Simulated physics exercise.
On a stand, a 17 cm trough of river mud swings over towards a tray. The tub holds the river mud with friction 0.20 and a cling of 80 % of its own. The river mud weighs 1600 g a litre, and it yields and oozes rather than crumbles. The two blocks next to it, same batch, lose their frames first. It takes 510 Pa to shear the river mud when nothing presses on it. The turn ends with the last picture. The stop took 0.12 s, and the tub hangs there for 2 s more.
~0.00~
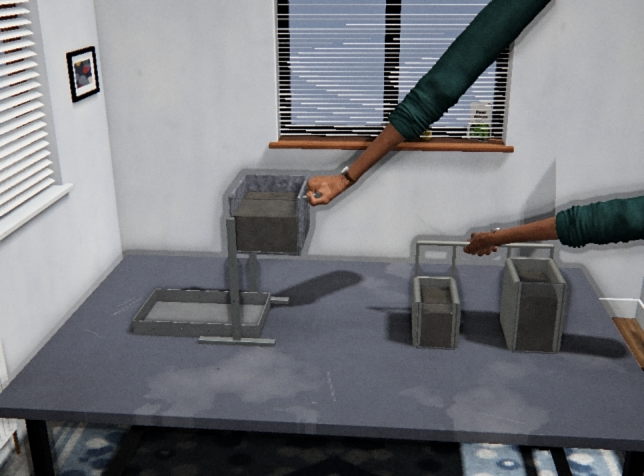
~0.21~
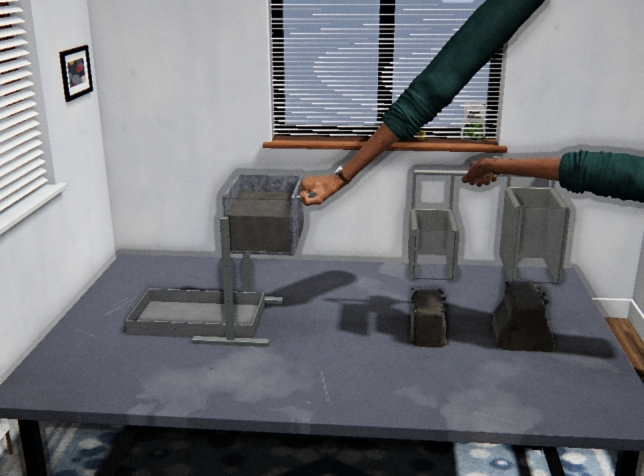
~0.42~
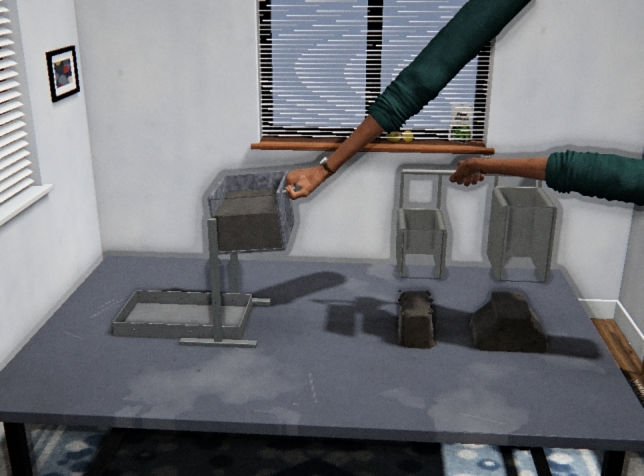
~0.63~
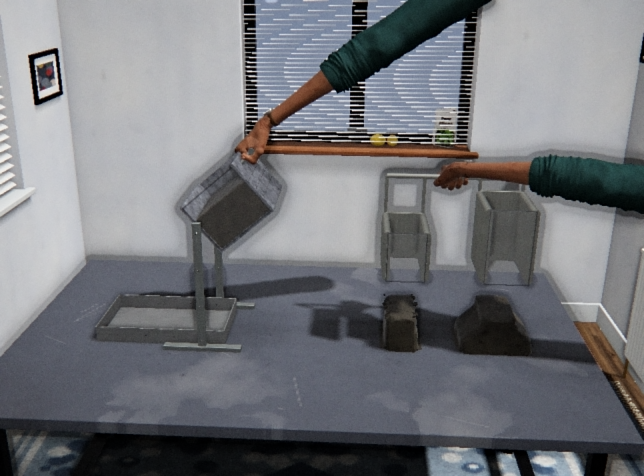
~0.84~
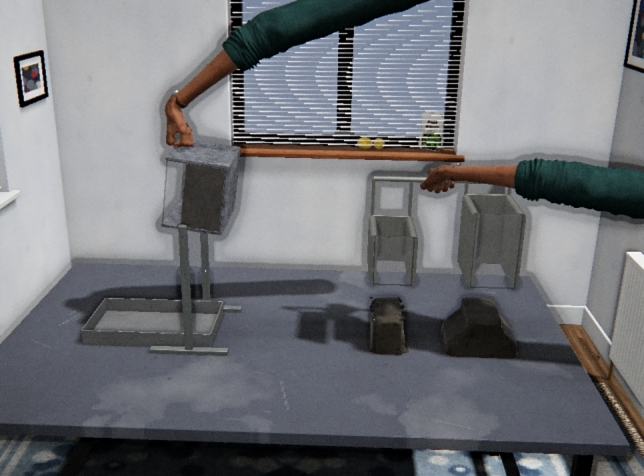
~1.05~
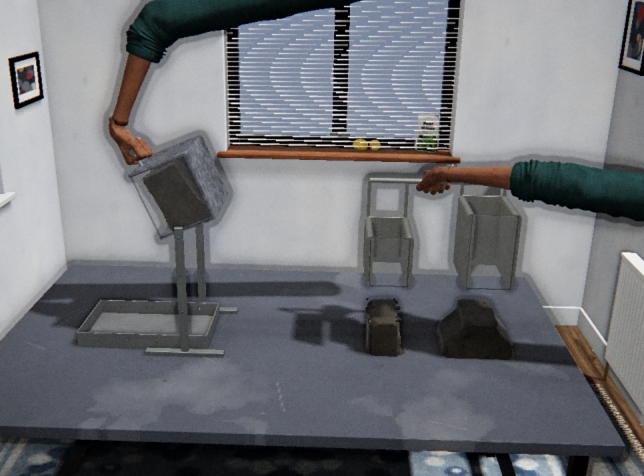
Two open holders were lifted by a hand off dark, muddy blocks on the right, and the wider block sagged; then another hand swung a mud-filled tub over leftward above a tray.
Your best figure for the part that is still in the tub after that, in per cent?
Close to 0 per cent.
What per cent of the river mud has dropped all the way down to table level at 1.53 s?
Near 65 %.
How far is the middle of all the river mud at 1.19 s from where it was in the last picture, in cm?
About 9 cm.
After 1.19 s, the tub is at 113 degrees and holds 64 %.
After 1.36 s, the tub is at 113 degrees and holds 25 %.
After 1.53 s, the tub is at 113 degrees and holds 0 %.
After 1.70 s, the tub is at 113 degrees and holds 0 %.
After 3.05 s, at the end, the tub is at 113 degrees and holds 0 %.
